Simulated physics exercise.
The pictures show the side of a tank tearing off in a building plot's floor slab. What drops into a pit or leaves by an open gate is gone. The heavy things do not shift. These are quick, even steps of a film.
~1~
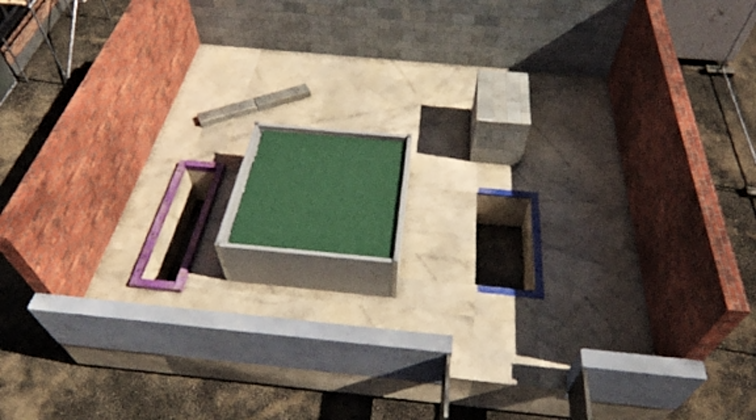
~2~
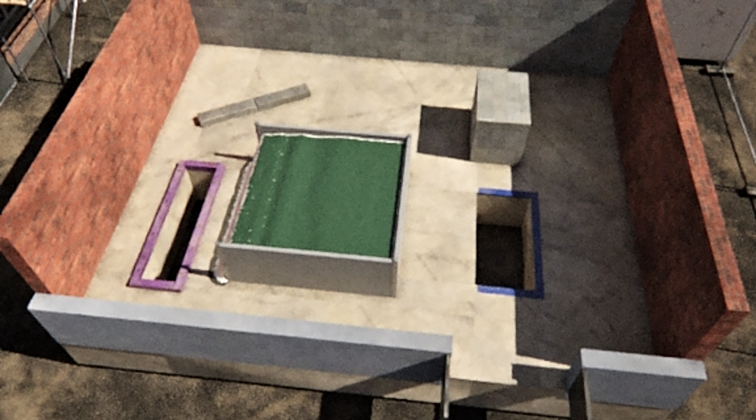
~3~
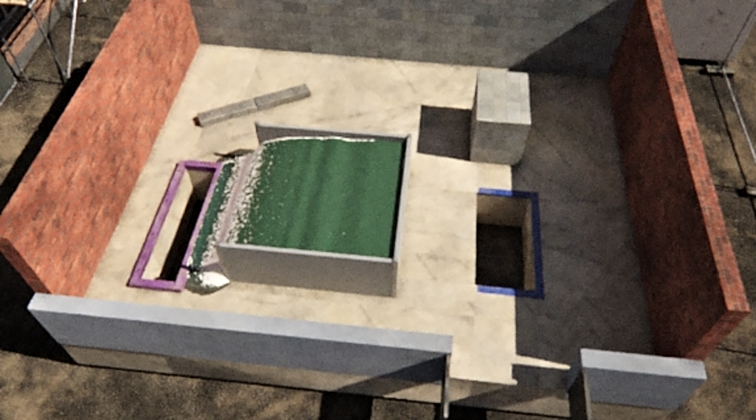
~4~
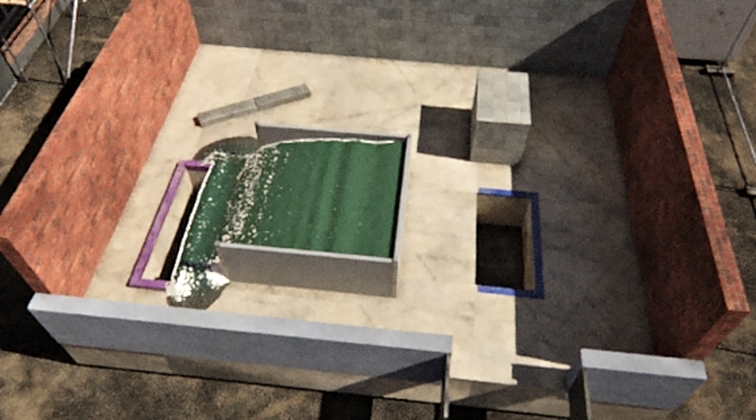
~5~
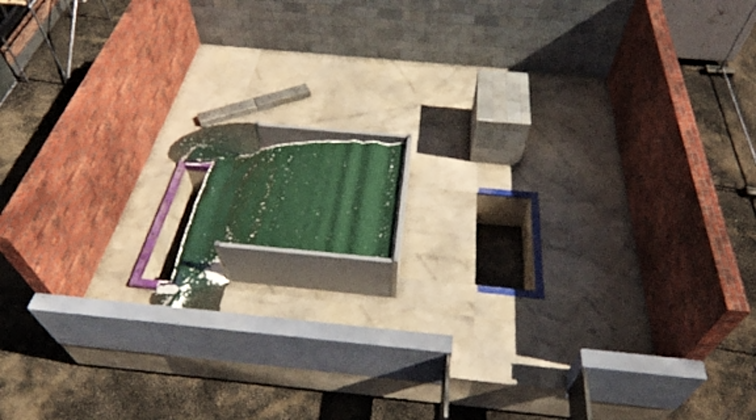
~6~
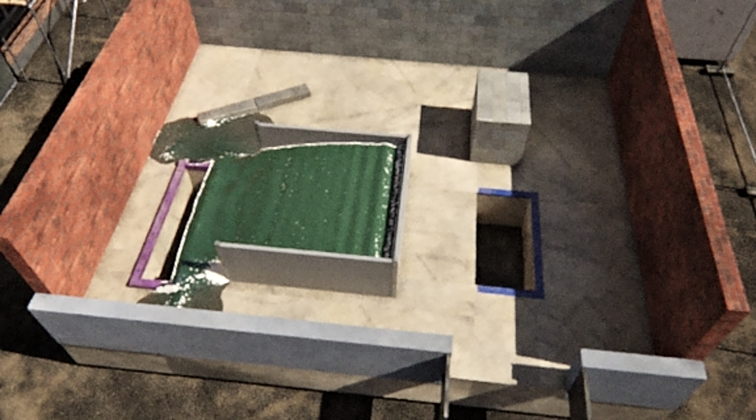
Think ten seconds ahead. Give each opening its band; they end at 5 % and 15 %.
In the end: The gate takes under 5 %; the purple pit takes over 15 %; the blue pit takes under 5 %.
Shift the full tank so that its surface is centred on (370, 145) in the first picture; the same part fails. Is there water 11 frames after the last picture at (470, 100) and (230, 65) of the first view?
One after the other: Dry, awash.
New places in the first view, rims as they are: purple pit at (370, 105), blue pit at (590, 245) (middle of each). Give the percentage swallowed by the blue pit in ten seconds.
Roughly, in per cent: Blue 12.
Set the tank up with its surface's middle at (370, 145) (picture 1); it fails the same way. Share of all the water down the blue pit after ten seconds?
Roughly, in per cent: Blue 12.
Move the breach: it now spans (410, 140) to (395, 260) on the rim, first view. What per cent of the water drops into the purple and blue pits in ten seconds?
Per cent: Purple 0, blue 75.
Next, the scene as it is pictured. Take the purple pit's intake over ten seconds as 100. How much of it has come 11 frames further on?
I make it 75 per cent.
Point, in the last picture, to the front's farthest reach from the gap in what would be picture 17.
Roughly at (199, 49).
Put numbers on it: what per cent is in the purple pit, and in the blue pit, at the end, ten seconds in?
Roughly 52 per cent, then 2 per cent.
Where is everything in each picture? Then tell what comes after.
The first frame shows still water in the open tank at (321, 190).
In the second frame, water pours out at (247, 204) and has run to (223, 282).
In the third frame, water pours out at (248, 207) and has run to (193, 286).
In the fourth frame, water pours out at (248, 208) and has run to (175, 303).
In the fifth frame, water pours out at (248, 209) and has run to a hidden place.
In the sixth frame, the front is at (162, 129), out from the gap at (248, 209).
A moment on, water covers 15 % of the floor; the gate 0 %, the purple pit 23 %, the blue pit 0 %.
Next, water covers 30 % of the floor; the gate 0 %, the purple pit 38 %, the blue pit 0 %.
Then, water covers 45 % of the floor; the gate 0 %, the purple pit 47 %, the blue pit 0 %.
Later, water covers 70 % of the floor; the gate 0 %, the purple pit 51 %, the blue pit 0 %.
In the end, water covers 90 % of the floor; the gate 1 %, the purple pit 51 %, the blue pit 1 %.
